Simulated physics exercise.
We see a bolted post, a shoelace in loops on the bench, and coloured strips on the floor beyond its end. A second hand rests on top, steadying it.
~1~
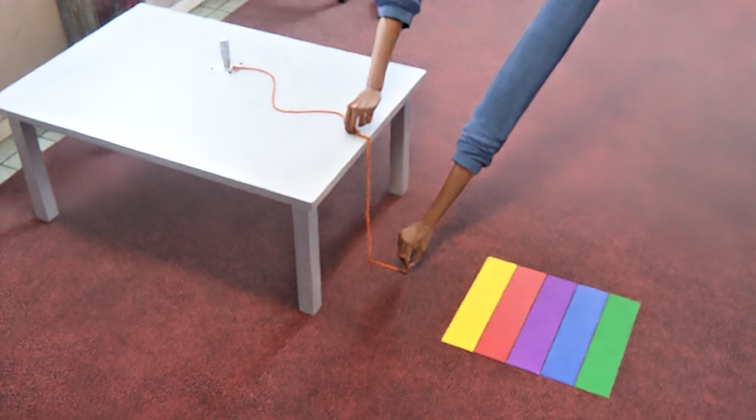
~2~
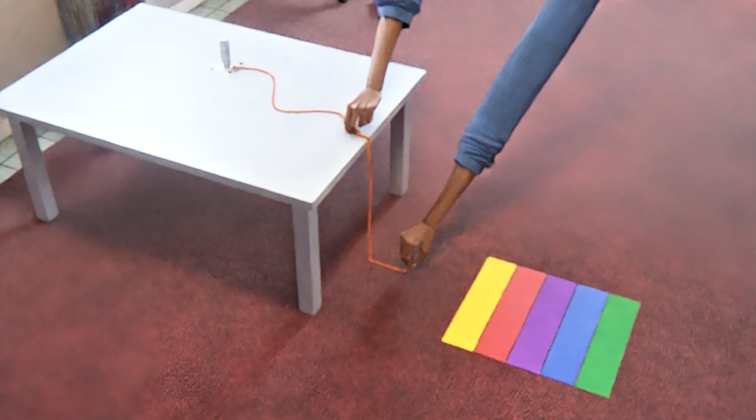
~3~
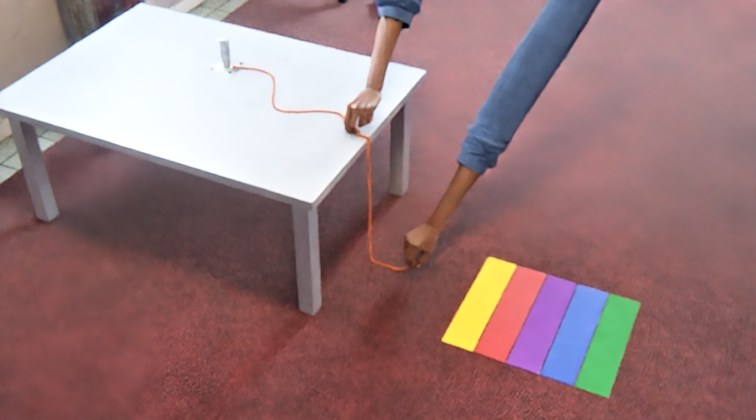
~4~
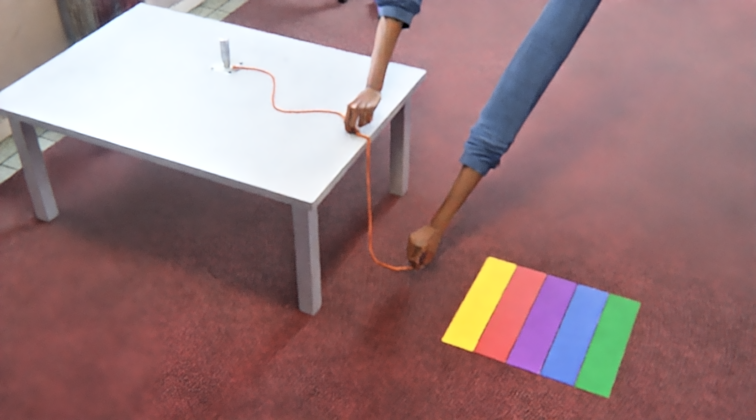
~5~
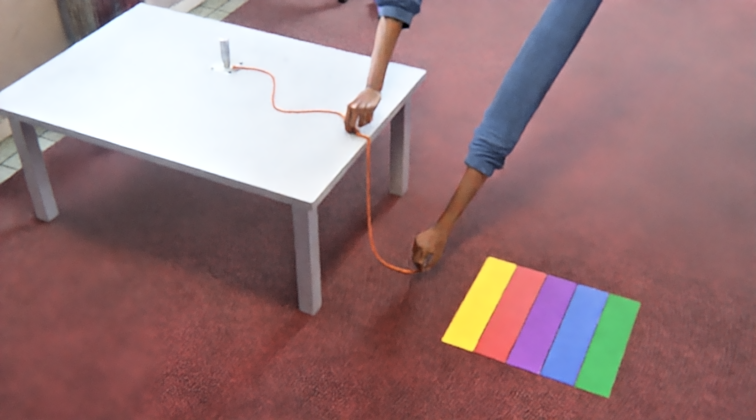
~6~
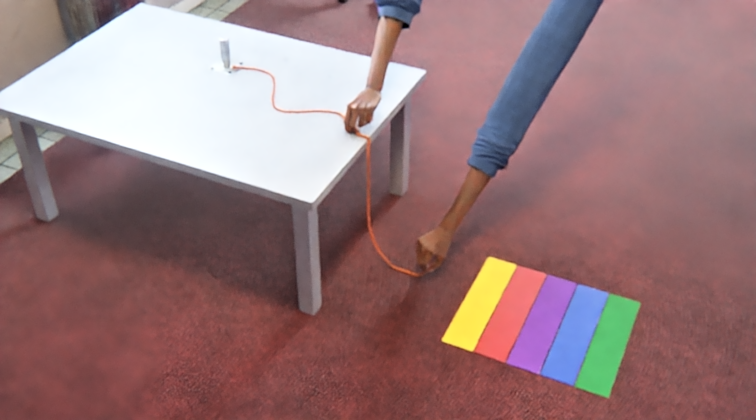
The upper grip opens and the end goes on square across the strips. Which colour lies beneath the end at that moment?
Purple.
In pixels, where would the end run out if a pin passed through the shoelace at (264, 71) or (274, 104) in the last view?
First (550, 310), then (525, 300).
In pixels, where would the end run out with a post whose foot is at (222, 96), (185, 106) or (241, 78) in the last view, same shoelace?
(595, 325), (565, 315) and (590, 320), roughly.
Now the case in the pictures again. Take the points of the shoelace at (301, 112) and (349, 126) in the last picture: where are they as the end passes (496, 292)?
Positions: (332, 113) for the first, (376, 143) for the second.
A little later, end near (496, 292); over yellow.
Next, end near (533, 303); over purple.
When it is tight, end near (555, 310); over purple. It gets as far as the purple strip.
